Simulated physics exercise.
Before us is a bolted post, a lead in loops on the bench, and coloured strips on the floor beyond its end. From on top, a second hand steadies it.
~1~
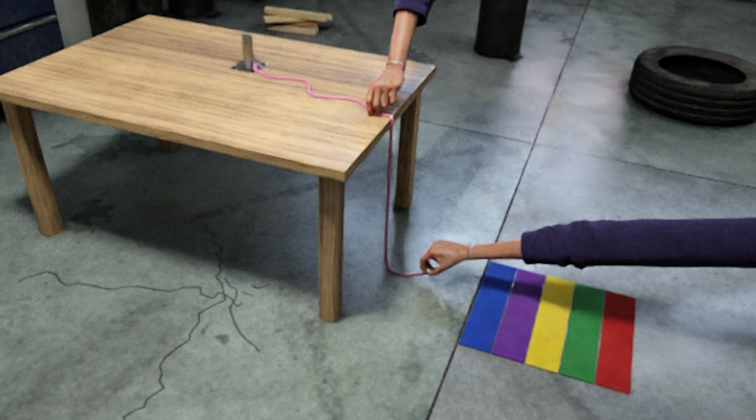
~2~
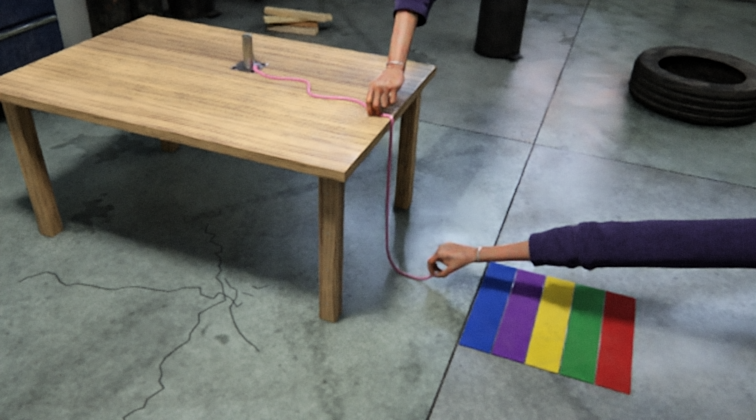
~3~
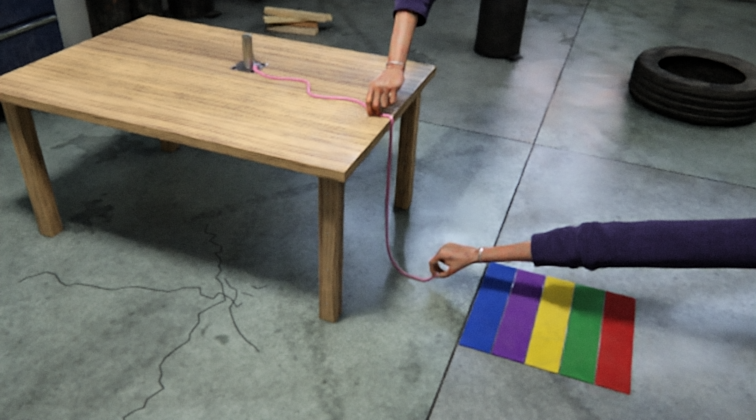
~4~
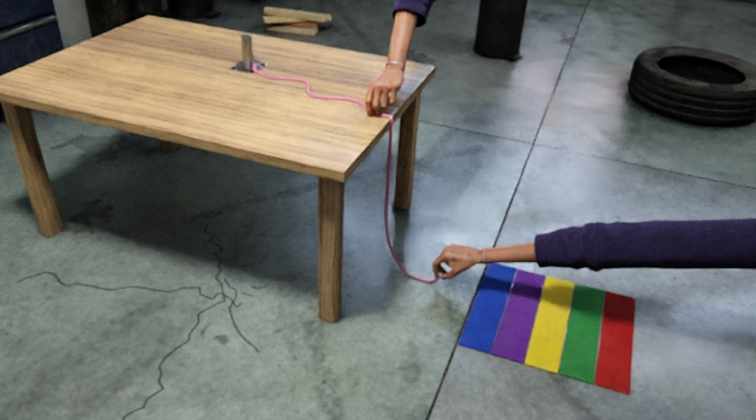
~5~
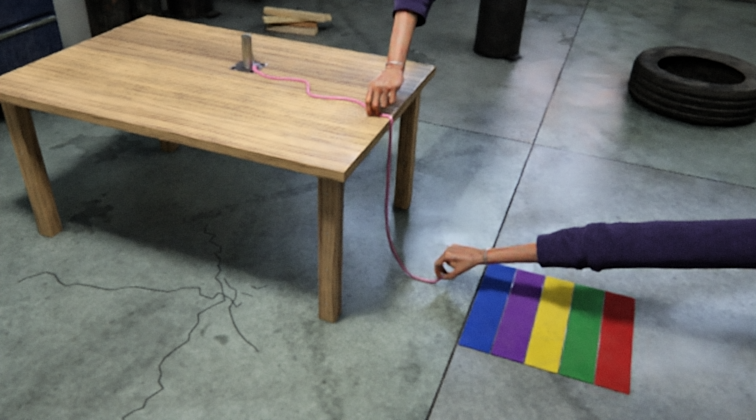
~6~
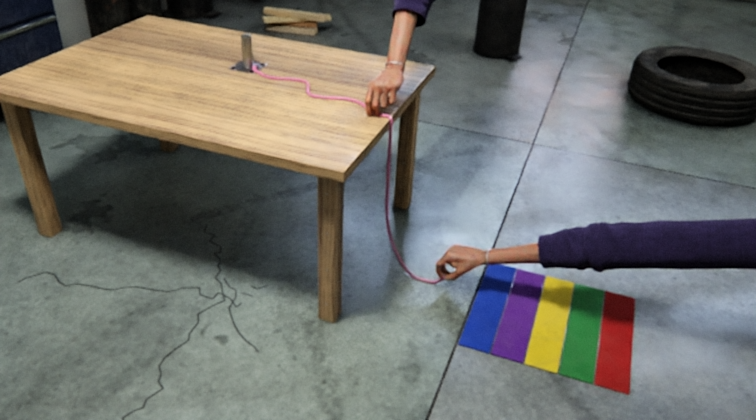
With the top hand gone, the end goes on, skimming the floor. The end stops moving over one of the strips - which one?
The yellow strip.
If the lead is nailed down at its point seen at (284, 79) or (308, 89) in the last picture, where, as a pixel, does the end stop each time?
(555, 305), (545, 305).
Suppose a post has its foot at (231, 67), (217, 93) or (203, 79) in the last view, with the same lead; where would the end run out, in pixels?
The places are (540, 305), (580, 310) and (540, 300).
A little later, end near (503, 292); over blue.
Next, end near (538, 302); over purple.
When it is tight, end near (560, 307); over yellow. It gets as far as the yellow strip.
